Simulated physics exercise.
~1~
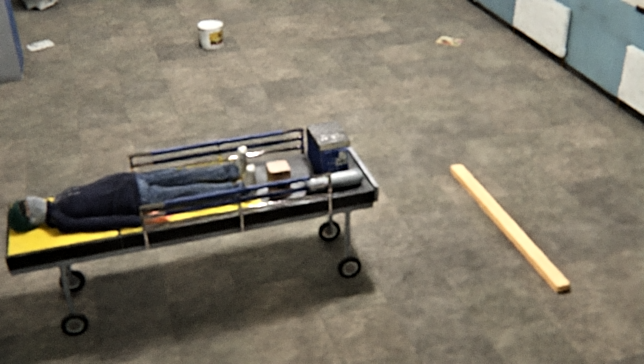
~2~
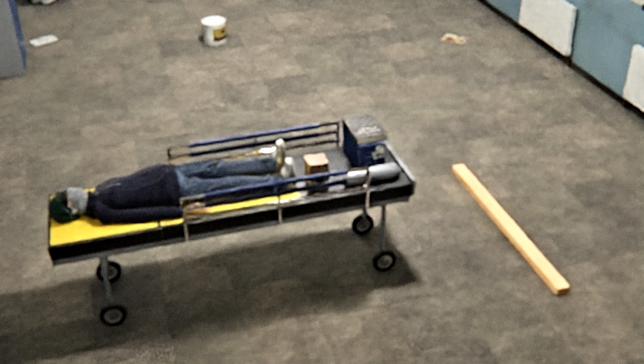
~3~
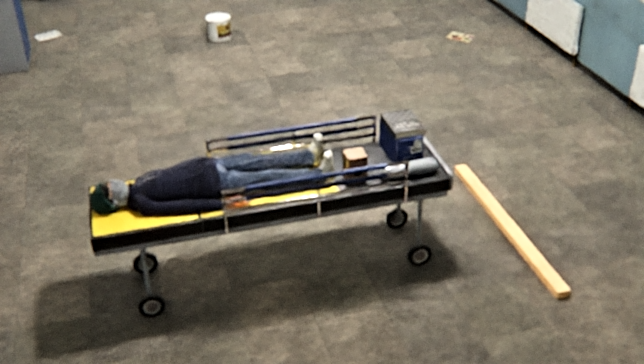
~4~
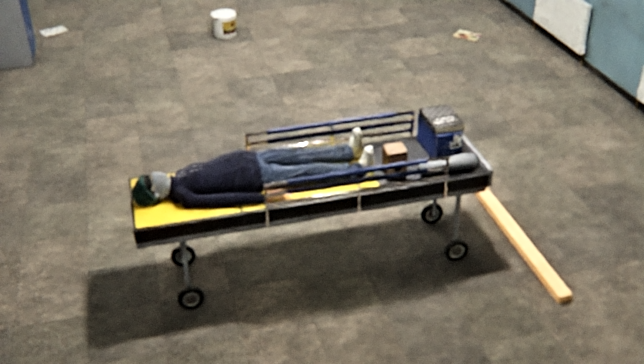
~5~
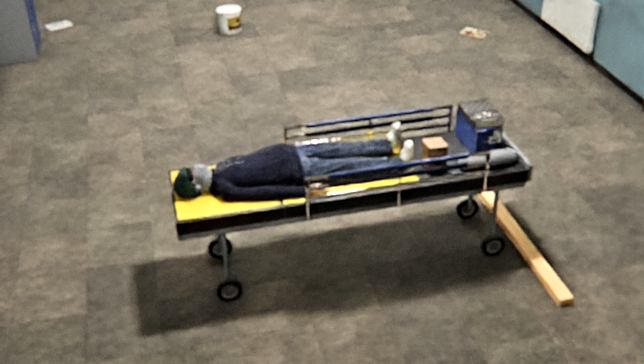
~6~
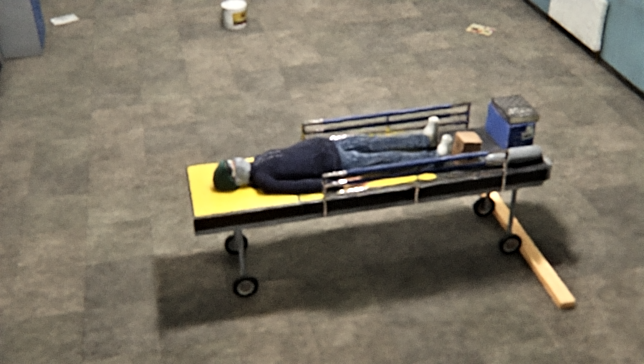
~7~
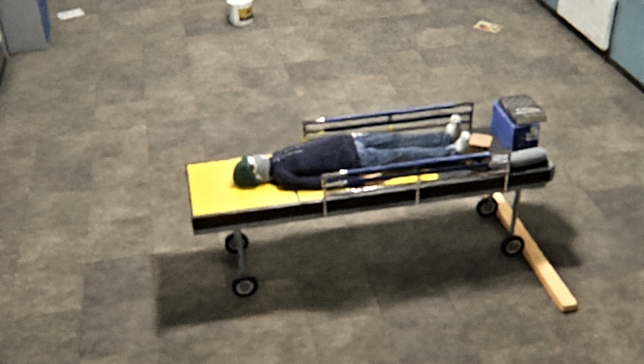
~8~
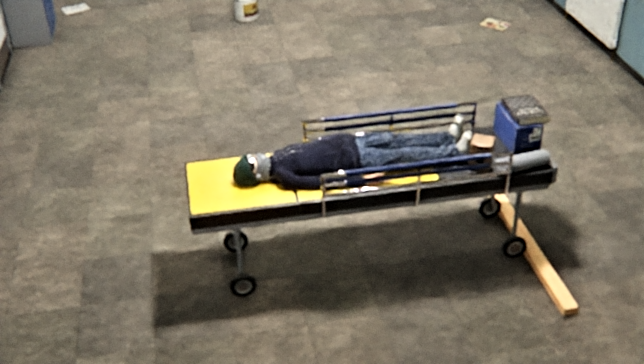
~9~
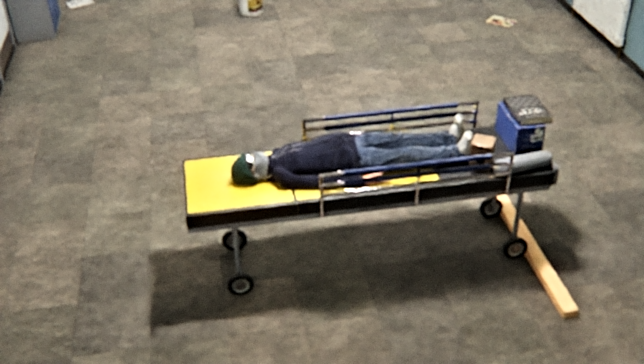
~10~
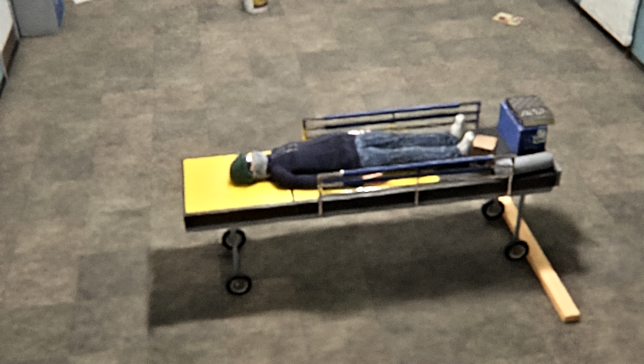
A trolley carrying a lying person rolls right, stops at a wooden bar, and stays level.
